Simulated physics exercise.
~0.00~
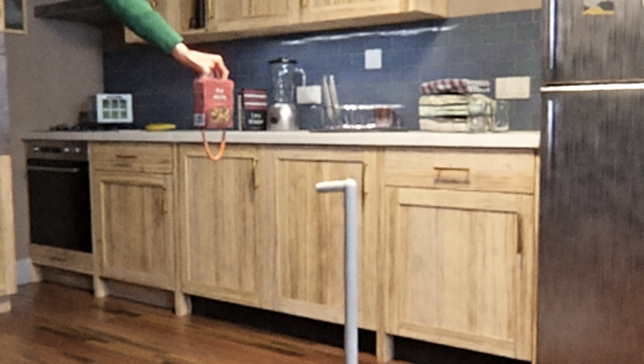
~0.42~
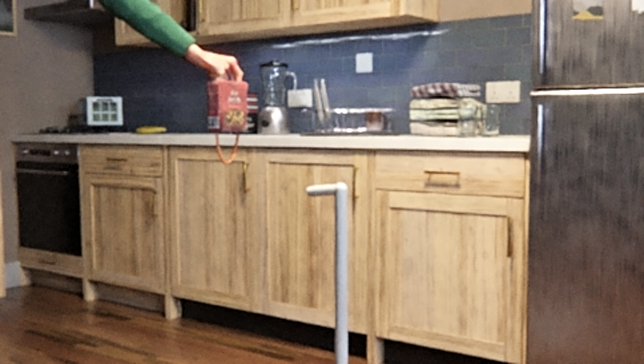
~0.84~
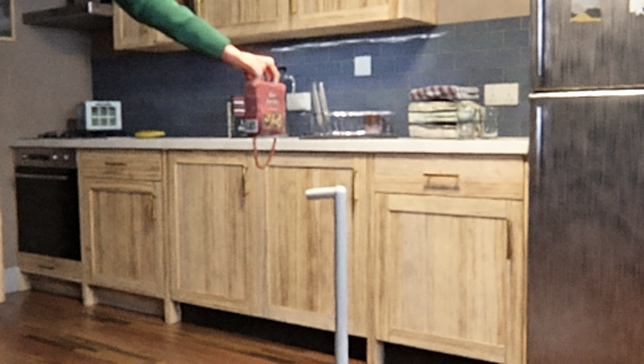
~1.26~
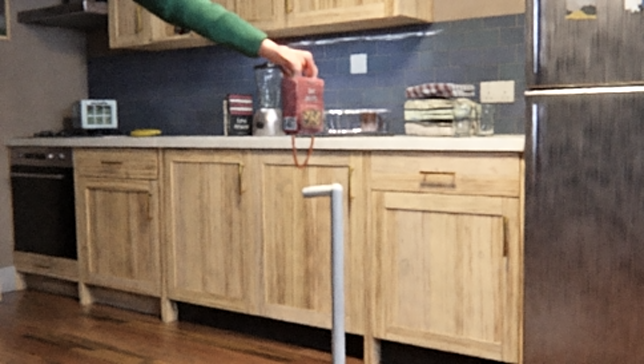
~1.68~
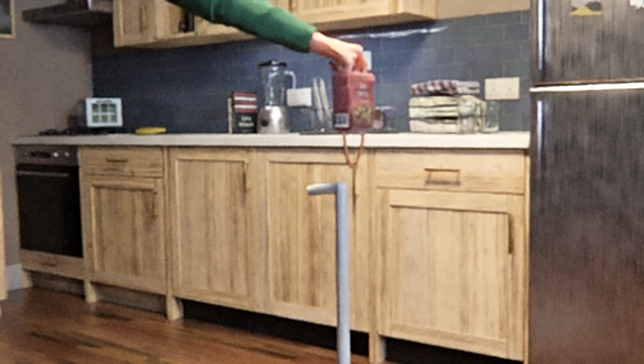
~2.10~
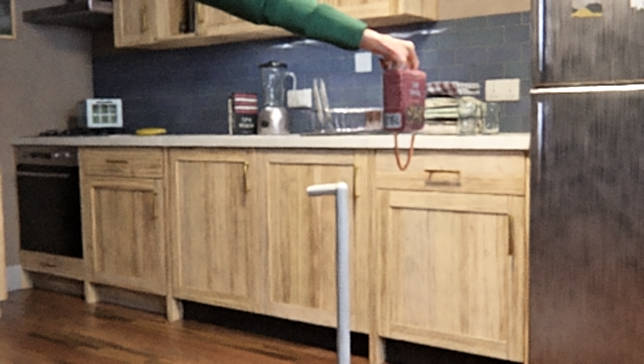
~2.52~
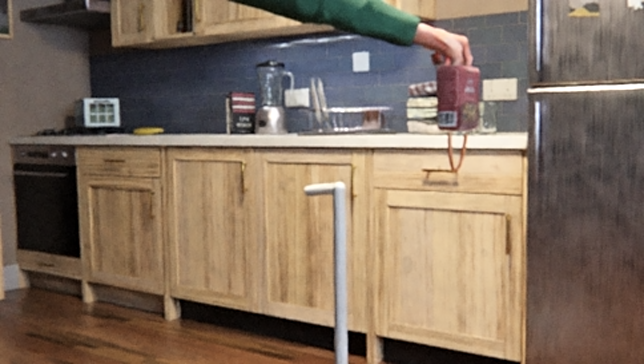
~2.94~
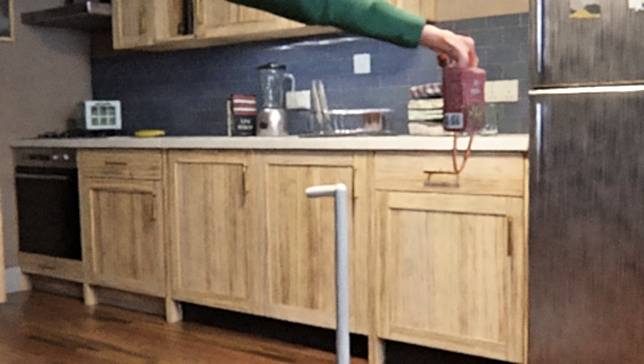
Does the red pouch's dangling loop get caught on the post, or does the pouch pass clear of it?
The red pouch passes clear of the post, and the hand carries it on to the right with its loop still hanging free.
